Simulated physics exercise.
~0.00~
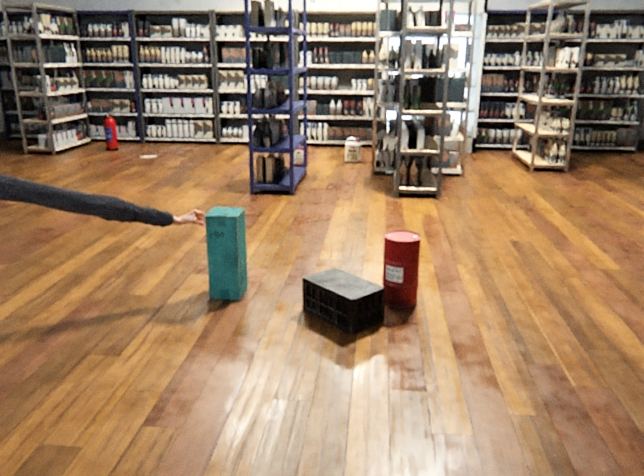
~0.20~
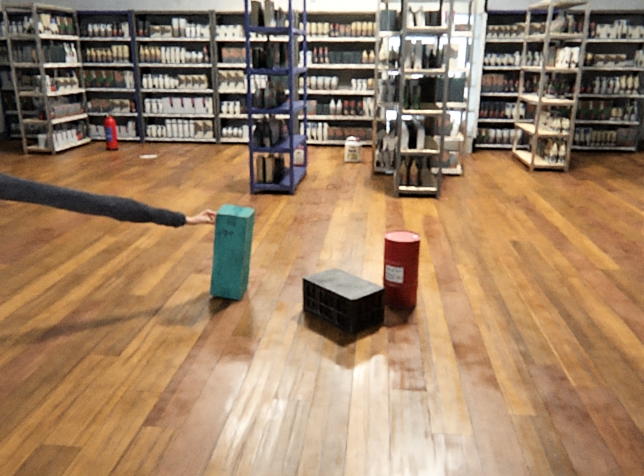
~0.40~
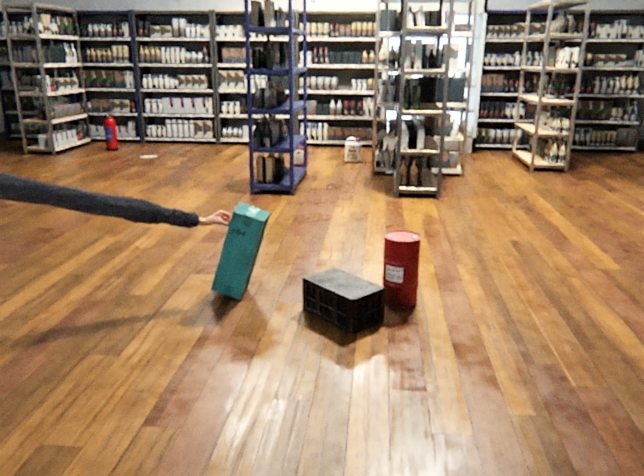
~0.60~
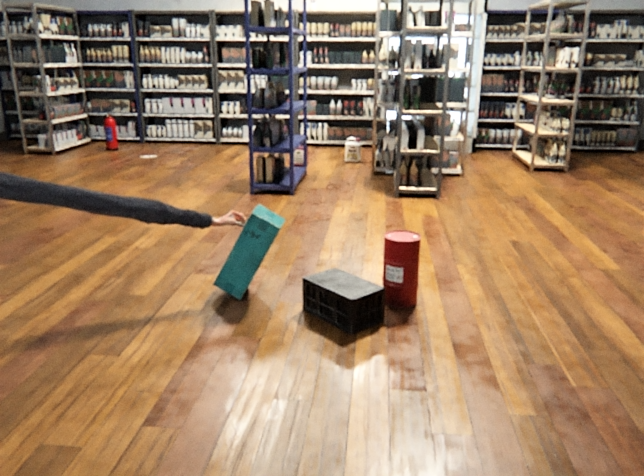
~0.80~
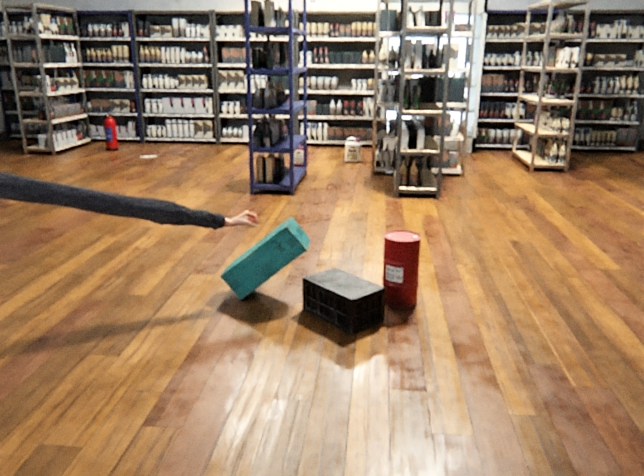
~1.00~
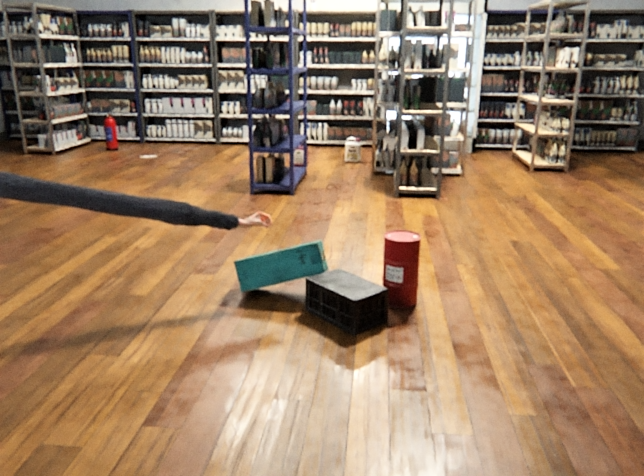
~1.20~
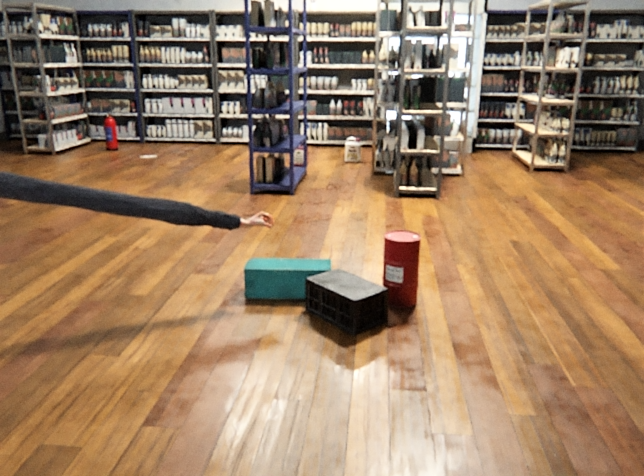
An arm reached in from the left and pushed the top of an upright turquoise box, which leaned right, tipped over and ended lying on its side on the wooden floor, beside a black crate and a red canister that stayed put.
